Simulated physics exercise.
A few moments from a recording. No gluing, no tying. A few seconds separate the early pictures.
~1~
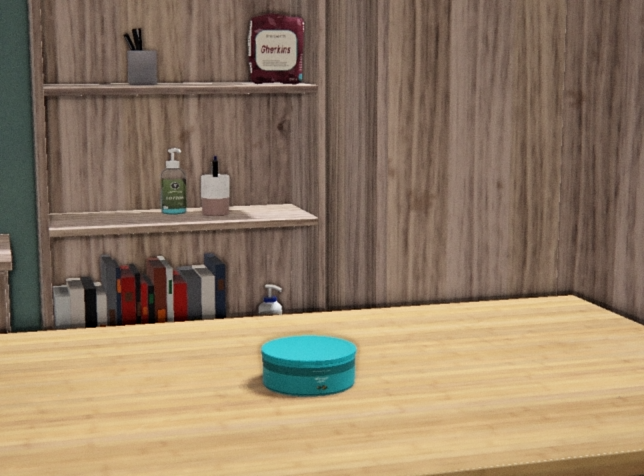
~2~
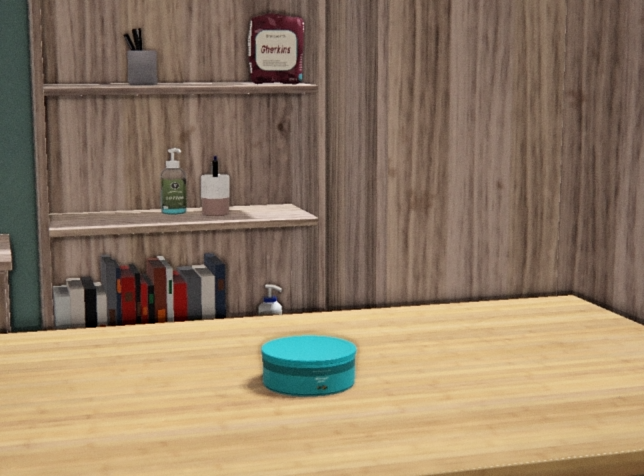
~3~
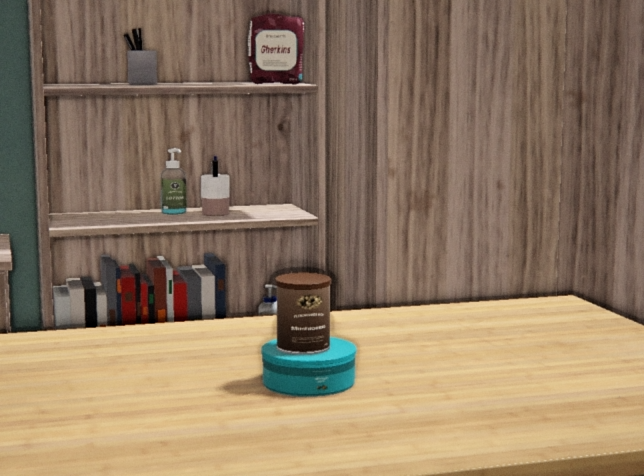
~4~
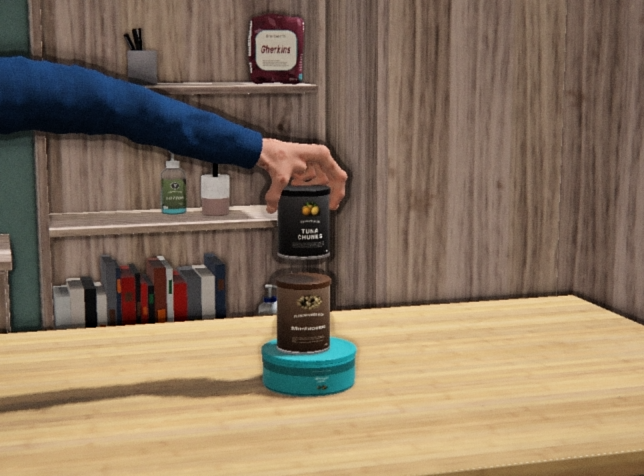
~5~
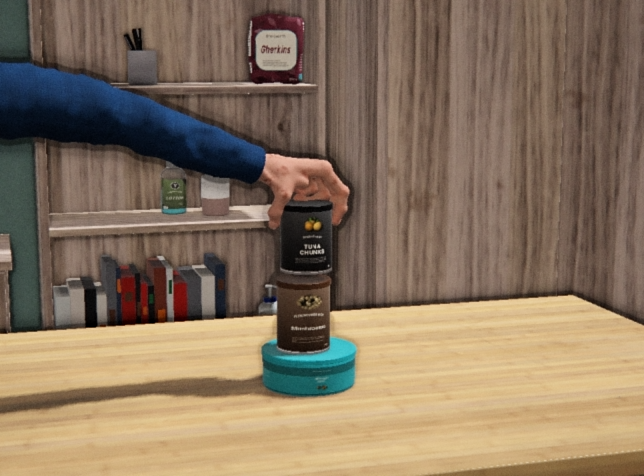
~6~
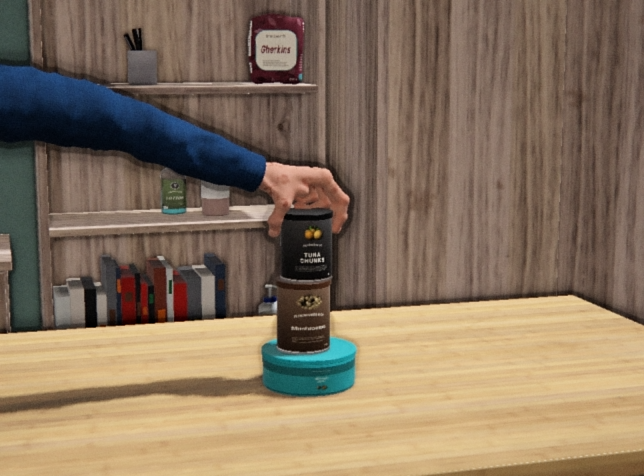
An arm in a blue sleeve reaches in from the left over a pale wooden table, seen from slightly above by a still camera, with shelves of books and bottles on the wood-panelled wall behind. A turquoise tub sits alone near the middle, then a brown canister appears on top of it. The hand grips a black pot from above and lowers it slightly onto the brown canister.
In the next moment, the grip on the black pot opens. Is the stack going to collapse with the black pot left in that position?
Honestly, the pile stays standing just fine.
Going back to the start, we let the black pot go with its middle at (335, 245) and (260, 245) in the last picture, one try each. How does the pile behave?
Topples over, then topples over.
Then, 0.30 s past the last view, nothing moves.
Then, 0.70 s past the last view, black pot resting near (306, 246).
Finally, all 3 still in place. Final places as the last picture's camera would see them, black pot near (306, 246). The pile keeps its balance.
